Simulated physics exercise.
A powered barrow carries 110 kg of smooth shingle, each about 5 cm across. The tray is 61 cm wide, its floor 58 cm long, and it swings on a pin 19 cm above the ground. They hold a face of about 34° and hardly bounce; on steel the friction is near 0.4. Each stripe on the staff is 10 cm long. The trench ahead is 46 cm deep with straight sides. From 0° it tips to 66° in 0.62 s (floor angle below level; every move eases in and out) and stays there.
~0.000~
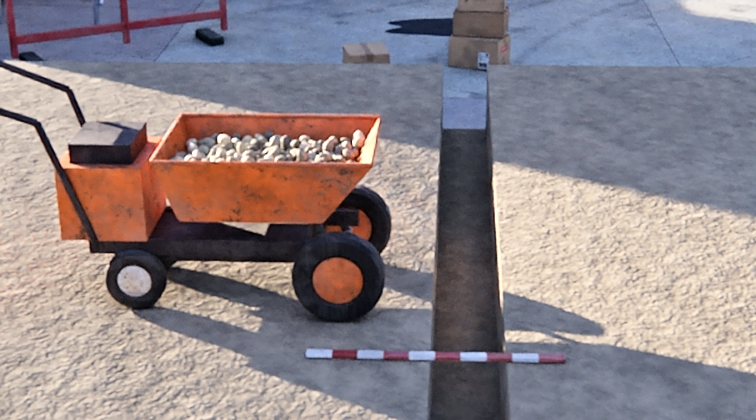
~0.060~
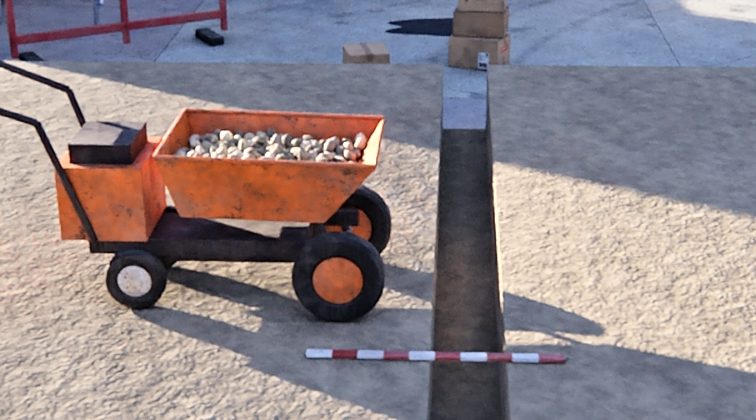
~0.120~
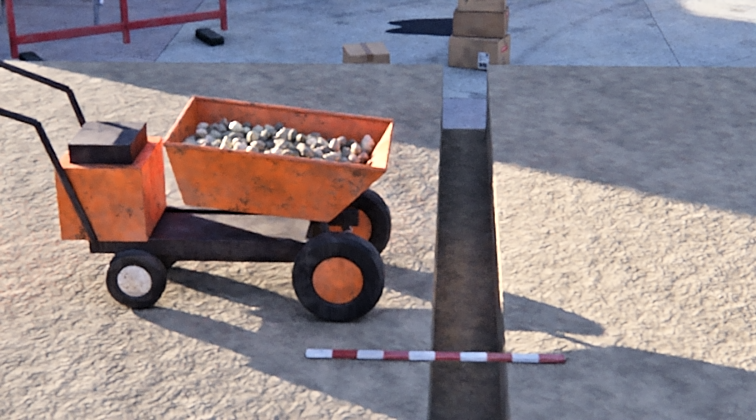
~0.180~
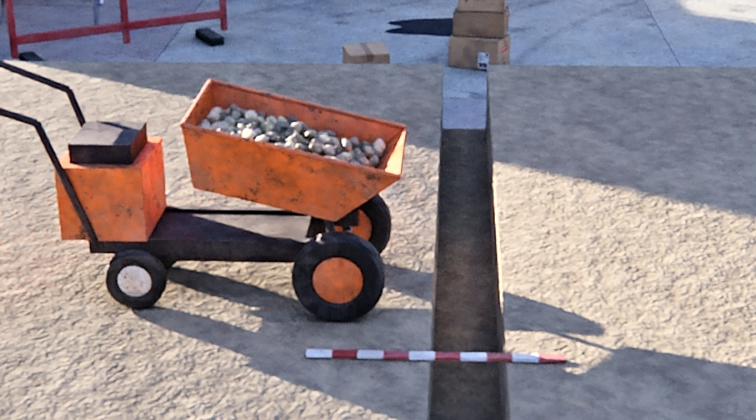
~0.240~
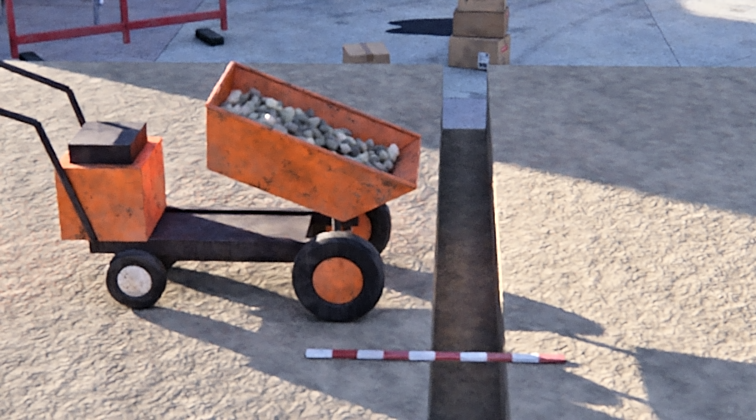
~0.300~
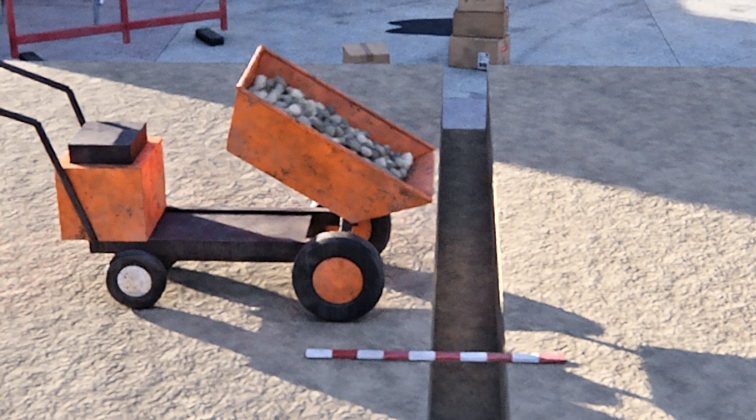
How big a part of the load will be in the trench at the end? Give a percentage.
About 32 per cent.
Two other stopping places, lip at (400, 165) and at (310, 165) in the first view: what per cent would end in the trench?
First some 15, then 80 per cent.
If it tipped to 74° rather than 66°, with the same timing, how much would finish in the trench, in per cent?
In that case some 25 per cent.
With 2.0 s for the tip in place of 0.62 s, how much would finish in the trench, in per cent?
It would be near 55 per cent.
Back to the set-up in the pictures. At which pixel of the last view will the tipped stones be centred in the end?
Near (554, 290).
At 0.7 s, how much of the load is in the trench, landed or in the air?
About 10 per cent by then.
After 0.5 s the floor is at 55°; 100 % in the tray; the foremost stones are at (441, 208).
After 0.7 s the floor is at 66°; 80 % in the tray, 8 % in the trench, 12 % past the trench; the foremost stones are at (541, 276).
After 1.1 s the floor is at 66°; 20 % in the tray, 12 % in the trench, 69 % past the trench; the foremost stones are at (715, 293).
After 3.0 s the floor is at 66°; 0 % in the tray, 32 % in the trench, 68 % past the trench; the foremost stones are past the picture's edge.
